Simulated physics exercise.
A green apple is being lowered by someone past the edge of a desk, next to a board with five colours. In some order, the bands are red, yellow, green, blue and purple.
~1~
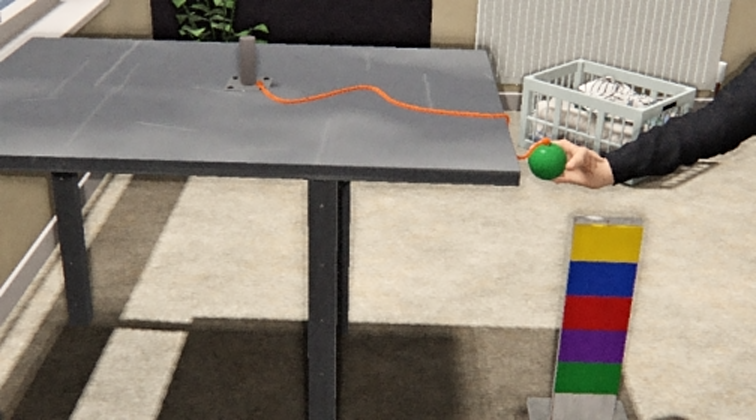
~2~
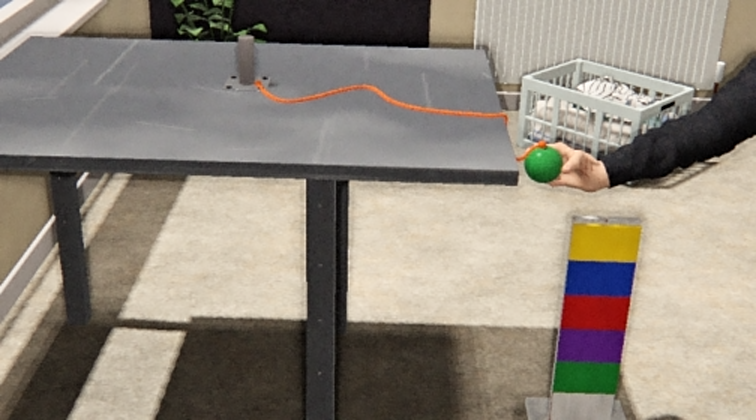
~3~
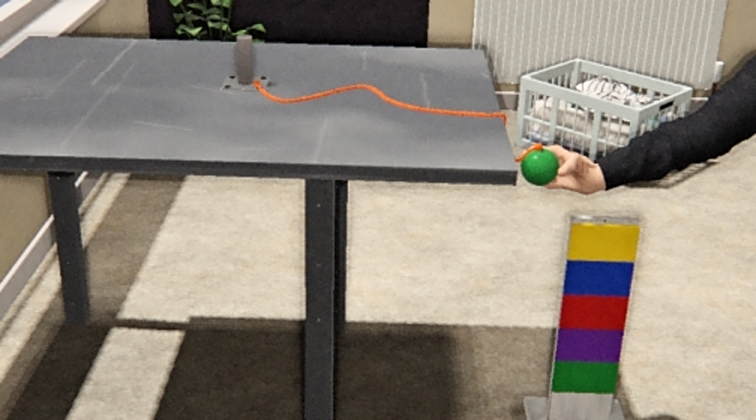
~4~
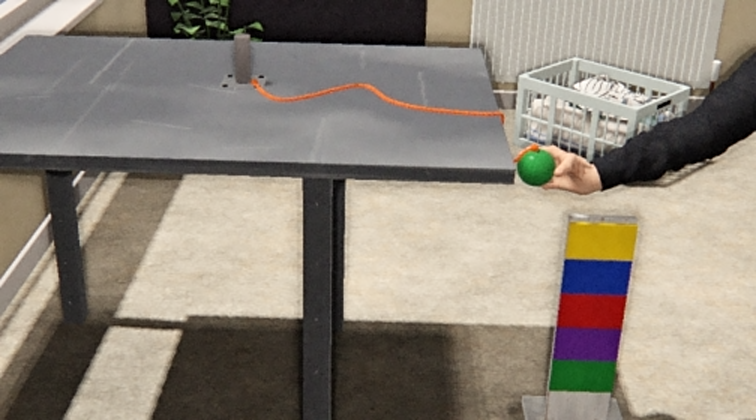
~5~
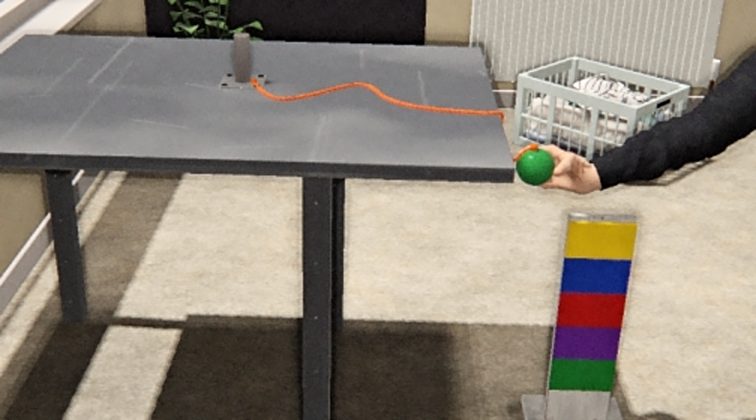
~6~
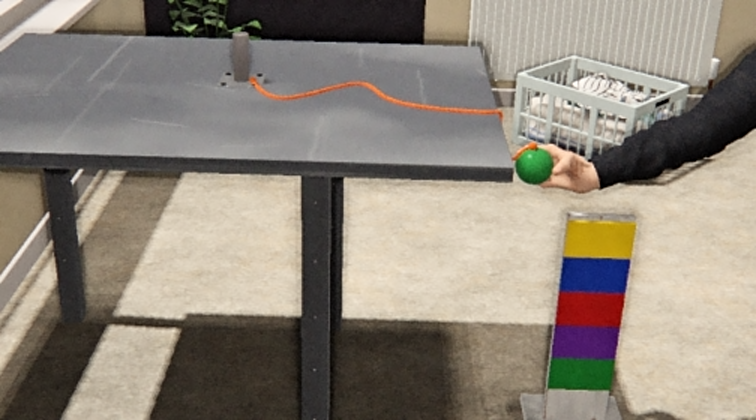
To begin with, a hand at the right holds a green ball tied to an orange cord that lies loosely across a dark table, beside a stand of coloured bands. The hand then shifts the ball very slightly left, close to the table's edge, and afterwards stays almost still.
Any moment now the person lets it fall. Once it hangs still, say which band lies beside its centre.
It is the blue band.
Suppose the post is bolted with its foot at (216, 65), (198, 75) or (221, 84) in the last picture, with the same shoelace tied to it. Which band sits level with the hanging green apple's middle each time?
One after the other, yellow; yellow; blue.
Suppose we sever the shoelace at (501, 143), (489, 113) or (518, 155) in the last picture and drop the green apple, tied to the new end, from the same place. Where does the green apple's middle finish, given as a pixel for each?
First try near (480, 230), second near (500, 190), third near (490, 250).
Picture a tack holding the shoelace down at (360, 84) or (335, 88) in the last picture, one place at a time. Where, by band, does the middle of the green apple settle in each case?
Each in turn comes out as yellow, yellow.
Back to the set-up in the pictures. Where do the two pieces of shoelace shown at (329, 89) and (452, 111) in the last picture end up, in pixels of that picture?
First: (372, 89). Second: (494, 136).
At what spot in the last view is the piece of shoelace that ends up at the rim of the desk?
That point sits at about (415, 106).
Soon after, apple near (505, 255); level with blue.
Then, apple near (452, 247); level with blue.
Further on, apple near (478, 264); level with blue.
At rest, apple near (490, 262); level with blue. The blue one.
